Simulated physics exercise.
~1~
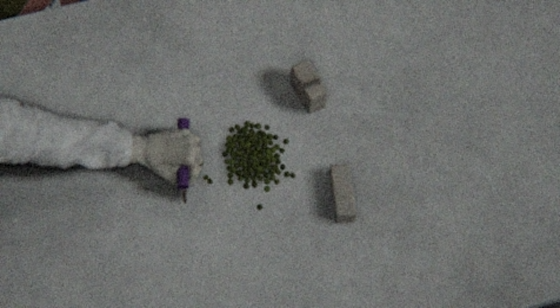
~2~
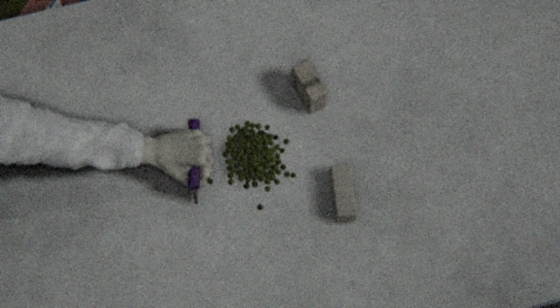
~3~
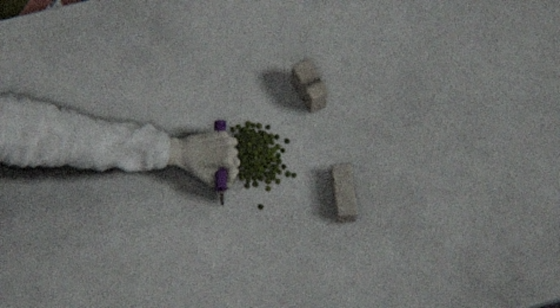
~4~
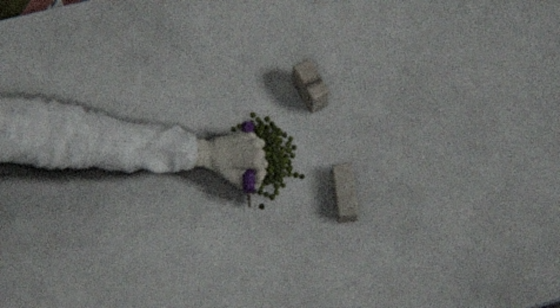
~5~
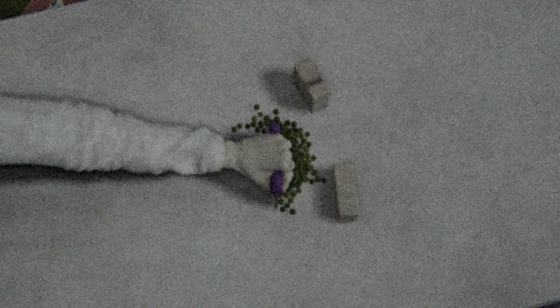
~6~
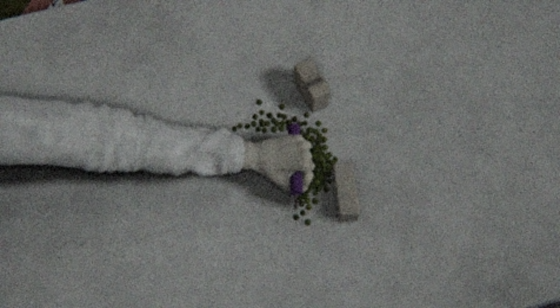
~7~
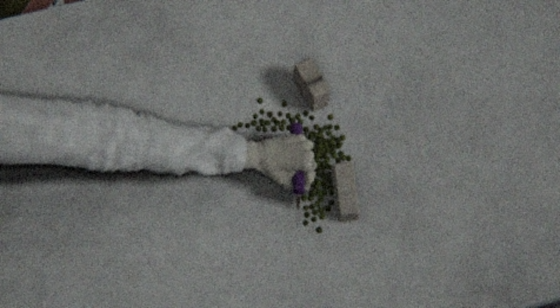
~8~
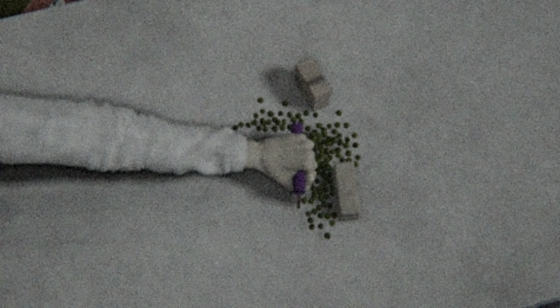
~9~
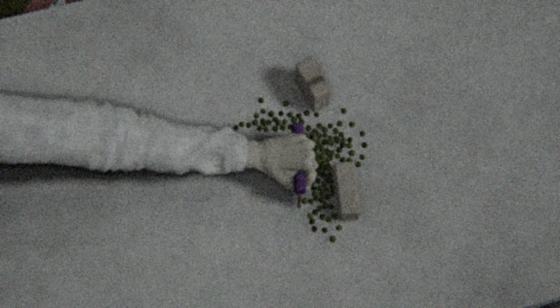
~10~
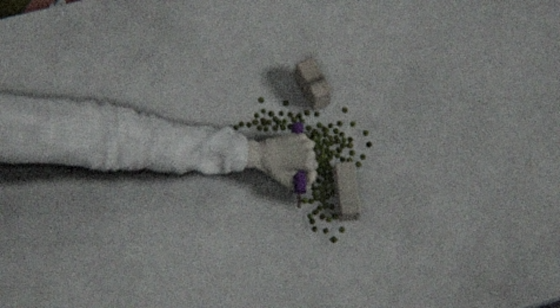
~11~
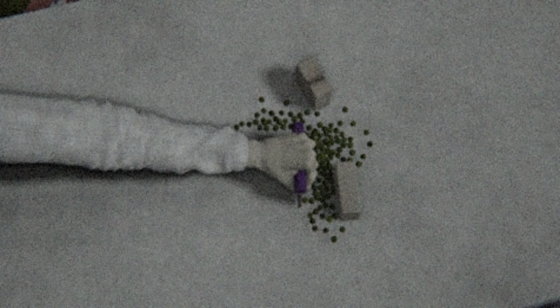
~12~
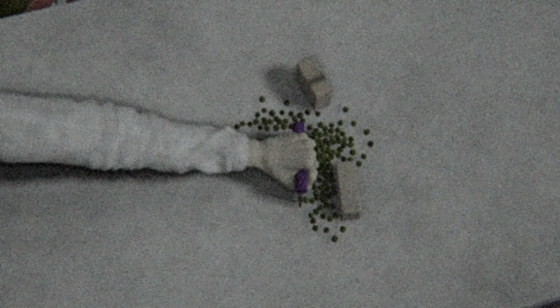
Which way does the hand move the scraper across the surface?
The hand moves the scraper to the right, into the pile of small green olives and towards the blocks.
